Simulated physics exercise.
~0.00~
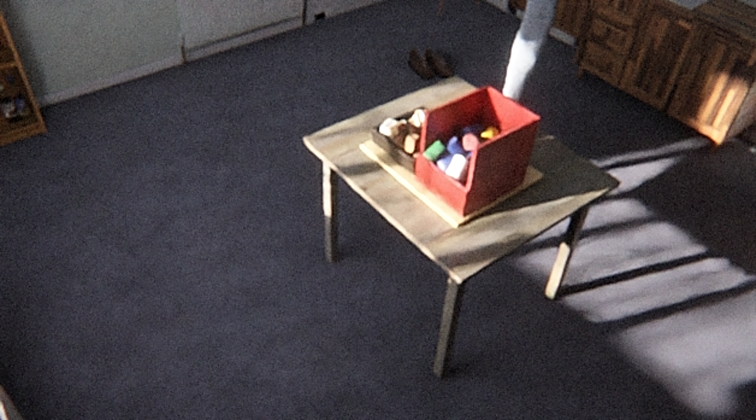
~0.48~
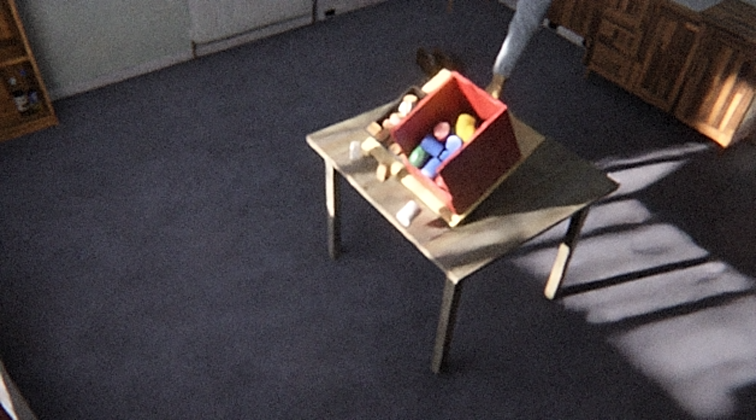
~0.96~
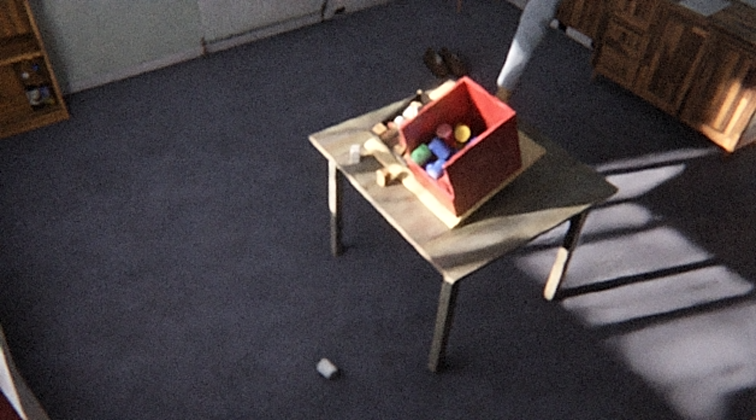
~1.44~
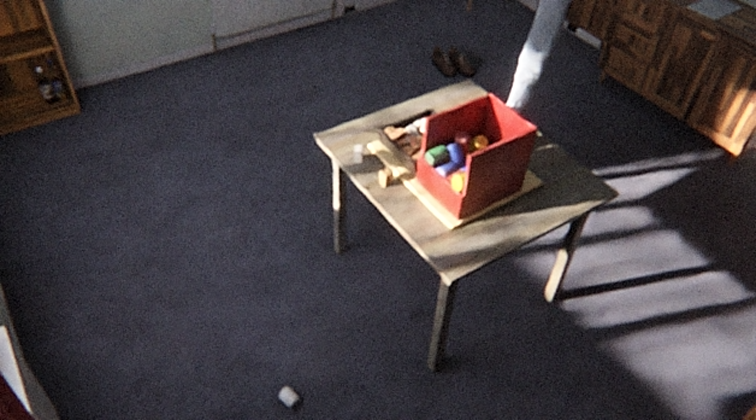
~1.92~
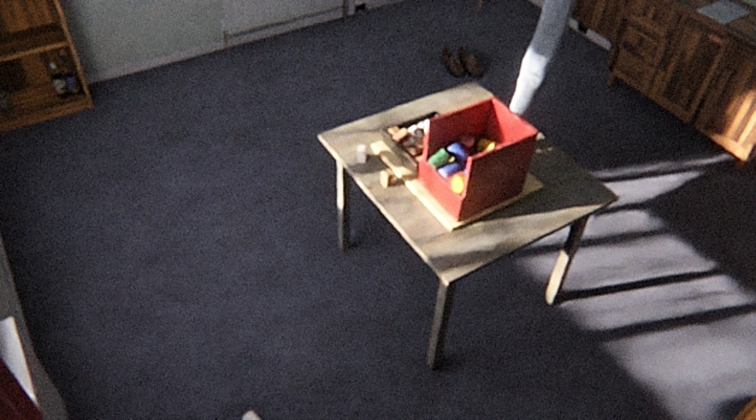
The video shows a hand tipping a board holding a red tote and a smaller black tote leftward on a table, spilling a few small pieces. One drops and rolls across the floor as the board is lowered flat, leaving most of the goods in the totes.
